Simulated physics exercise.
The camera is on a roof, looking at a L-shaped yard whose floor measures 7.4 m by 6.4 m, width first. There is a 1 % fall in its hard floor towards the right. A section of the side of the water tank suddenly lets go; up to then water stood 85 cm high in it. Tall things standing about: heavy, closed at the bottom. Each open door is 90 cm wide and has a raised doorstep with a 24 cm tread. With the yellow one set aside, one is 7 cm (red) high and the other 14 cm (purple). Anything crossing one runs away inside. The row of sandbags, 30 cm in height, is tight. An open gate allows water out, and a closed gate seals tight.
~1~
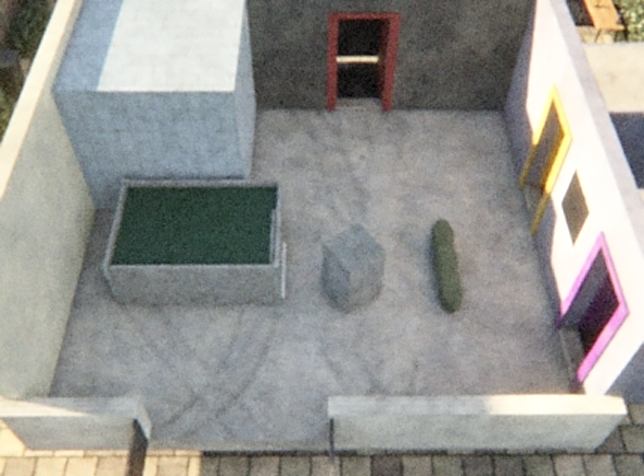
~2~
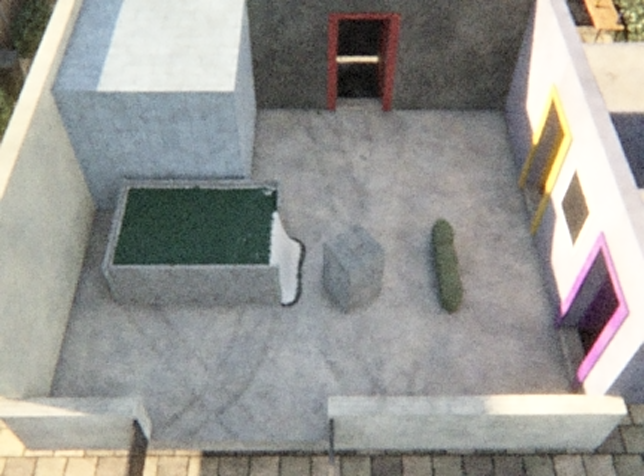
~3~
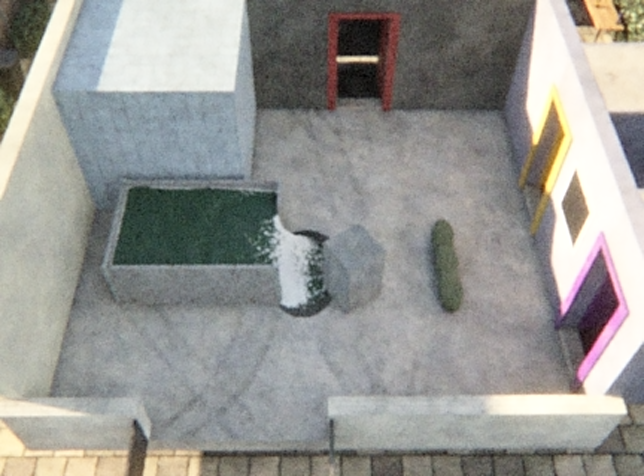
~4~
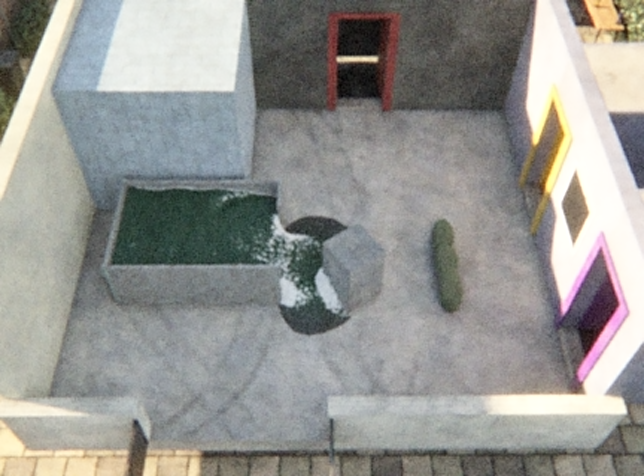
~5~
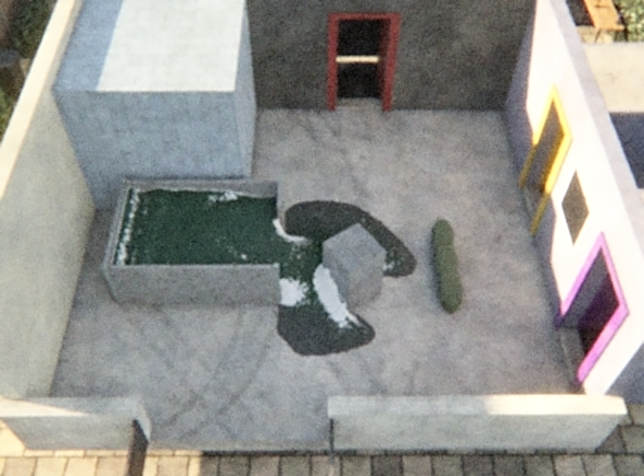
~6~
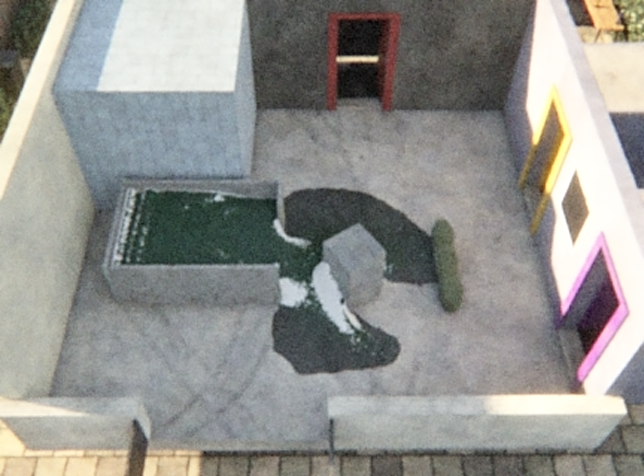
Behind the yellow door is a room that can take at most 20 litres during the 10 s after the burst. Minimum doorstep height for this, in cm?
At least 11.5 cm or so.
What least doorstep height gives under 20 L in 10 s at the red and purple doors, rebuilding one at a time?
Close to 9.0 cm (red) and close to 13.0 cm (purple).
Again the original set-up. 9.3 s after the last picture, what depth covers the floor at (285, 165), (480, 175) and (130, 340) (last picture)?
That's 8, 8 and 0 cm, in the order given.
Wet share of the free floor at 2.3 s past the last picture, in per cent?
Wet share: Near 60 %.
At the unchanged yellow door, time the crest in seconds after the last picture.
Peak: Close to 4.5 s.
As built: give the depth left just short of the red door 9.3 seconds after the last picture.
About 12.0 centimetres deep.
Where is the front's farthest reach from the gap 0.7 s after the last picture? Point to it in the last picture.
I'd put the front's tip around (513, 189).
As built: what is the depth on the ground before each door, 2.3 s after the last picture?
Depths, in cm - yellow: 10, red: 11, purple: 16.
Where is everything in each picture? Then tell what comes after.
The first picture shows still water, 85 cm deep, in the water tank at (198, 225); the yellow door at (543, 168) is dry.
In the second picture, the front is at (301, 257), 0.3 m from the gap at (278, 258); 0.3 m2 of floor is wet, 85 cm left at the back.
In the third picture, water pours out at (278, 260) and has run 0.9 m, to a hidden place; about 14 cm deep outside, 85 cm at the back.
In the fourth picture, the front is at a hidden place, 1.4 m from the gap at (278, 261); 2.0 m2 of floor is wet, 84 cm left at the back.
In the fifth picture, the gap is at (278, 261), the front 2.1 m out at (409, 266); the back of the water tank holds 77 cm.
In the sixth picture, the front is at (432, 243), 2.5 m from the gap at (278, 261); 4.9 m2 of floor is wet, 71 cm left at the back; 1.9 m in a straight line remain to the yellow door at (543, 168).
Then, 0.7 s after the last picture water covers 30 % of the floor, deepest (61 cm) near (319, 281); it has not reached the yellow door.
Then, 2.3 s after the last picture water covers 60 % of the floor, deepest (36 cm) near (495, 113); 10 cm at the yellow door, 1 litre in over its 14 cm doorstep.
Then, 9.3 s after the last picture water covers 80 % of the floor, deepest (15 cm) near (544, 273); 12 cm at the yellow door, 6 litres in over its 14 cm doorstep.
At the yellow door as built, the water peaked near 16 cm, 4.5 s after the last picture.
With a doorstep of 9.5 cm, 54 litres would have come in within the 10 s; with 13 cm, 9 litres. So under 20 litres takes about 11.5 cm.
